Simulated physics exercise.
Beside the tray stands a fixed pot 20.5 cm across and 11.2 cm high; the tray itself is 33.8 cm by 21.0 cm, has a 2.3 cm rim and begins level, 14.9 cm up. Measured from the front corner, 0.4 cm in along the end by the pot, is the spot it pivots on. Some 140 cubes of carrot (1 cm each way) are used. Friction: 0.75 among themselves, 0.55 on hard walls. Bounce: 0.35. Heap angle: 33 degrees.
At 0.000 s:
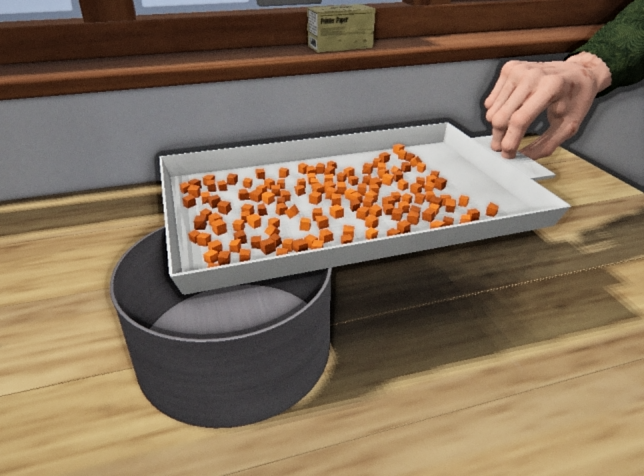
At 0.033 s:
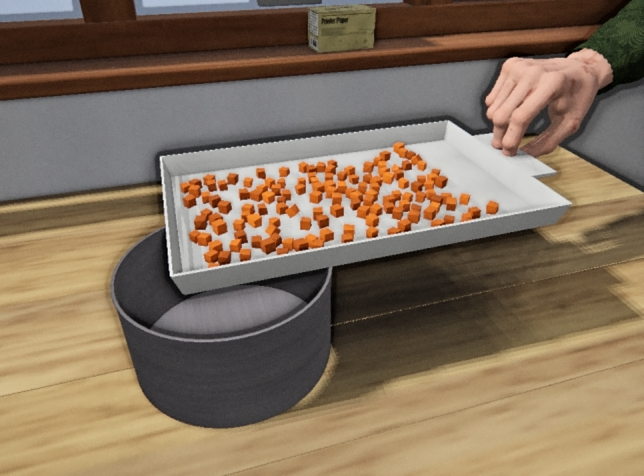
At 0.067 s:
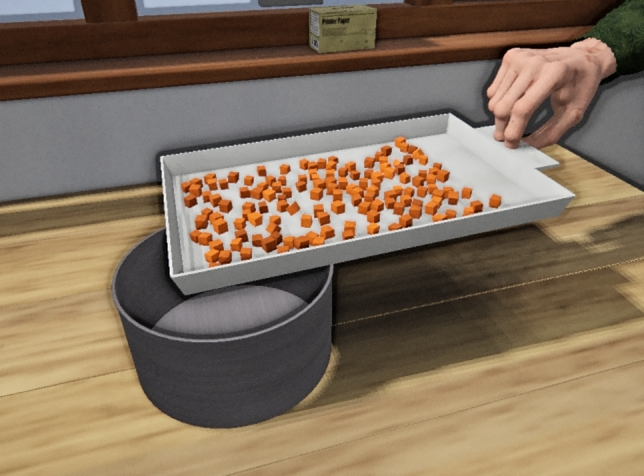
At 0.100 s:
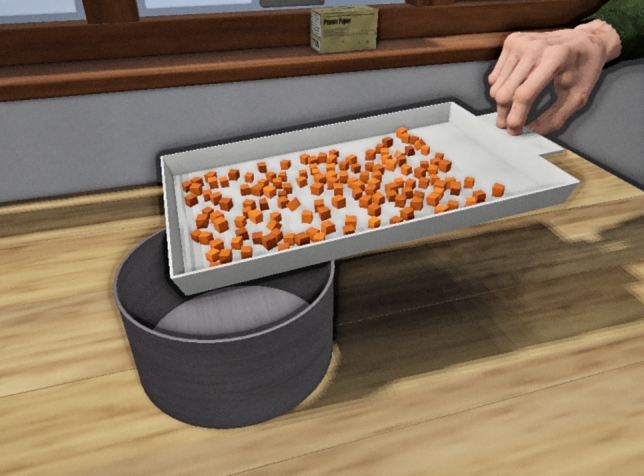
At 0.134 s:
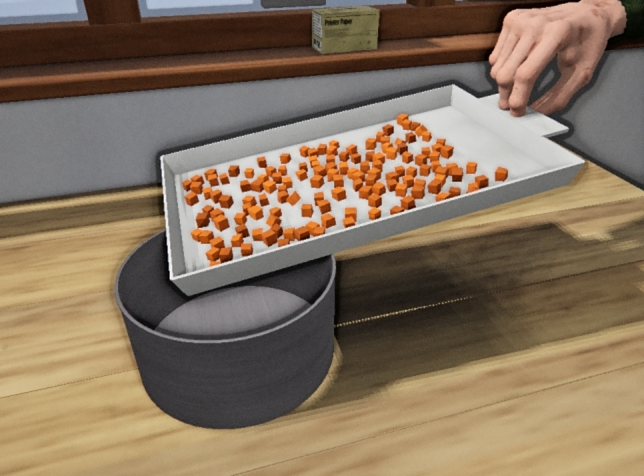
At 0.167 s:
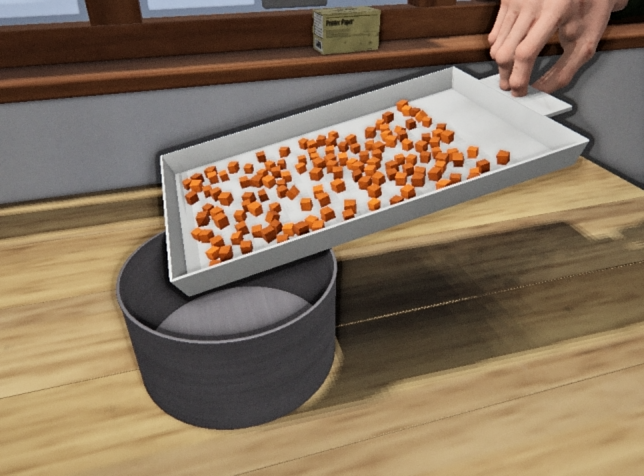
A white tray scattered with small orange cubes sits nearly level, its left end over a dark round pot on a wooden surface, a hand at its right end. The hand then raises that end, slowly at first and then more, so the tray slants down leftward while the cubes barely shift.
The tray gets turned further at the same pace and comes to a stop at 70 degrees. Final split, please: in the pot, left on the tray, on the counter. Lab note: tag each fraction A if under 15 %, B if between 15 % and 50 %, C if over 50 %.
Pot = A, left on the tray = B, counter = C.
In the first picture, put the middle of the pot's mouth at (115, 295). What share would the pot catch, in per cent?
With the pot there, close to 55 per cent.
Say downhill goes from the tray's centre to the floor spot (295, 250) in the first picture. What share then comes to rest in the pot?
Roughly 0 per cent.
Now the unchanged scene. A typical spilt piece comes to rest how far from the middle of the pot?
I'd say close to 26 centimetres.
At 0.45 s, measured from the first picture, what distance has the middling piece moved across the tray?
By then it sits near 1 cm from where it began.
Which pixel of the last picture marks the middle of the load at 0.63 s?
Load centre est.: (192, 182) px.
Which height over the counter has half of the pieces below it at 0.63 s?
Height: Around 20 cm.
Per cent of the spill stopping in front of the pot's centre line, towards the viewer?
I'd put it at around 70 per cent.
Then, at 0.45 s, tilt 41 degrees; the tray holds 100 %, the pot 0 %.
After 0.63 s, tilt 60 degrees; the tray holds 100 %, the pot 0 %.
After 0.94 s, tilt 70 degrees; the tray holds 40 %, the pot 5 %.
In the end, at 2.1 s, pot 5 %, tray 40 %, counter 55 %.
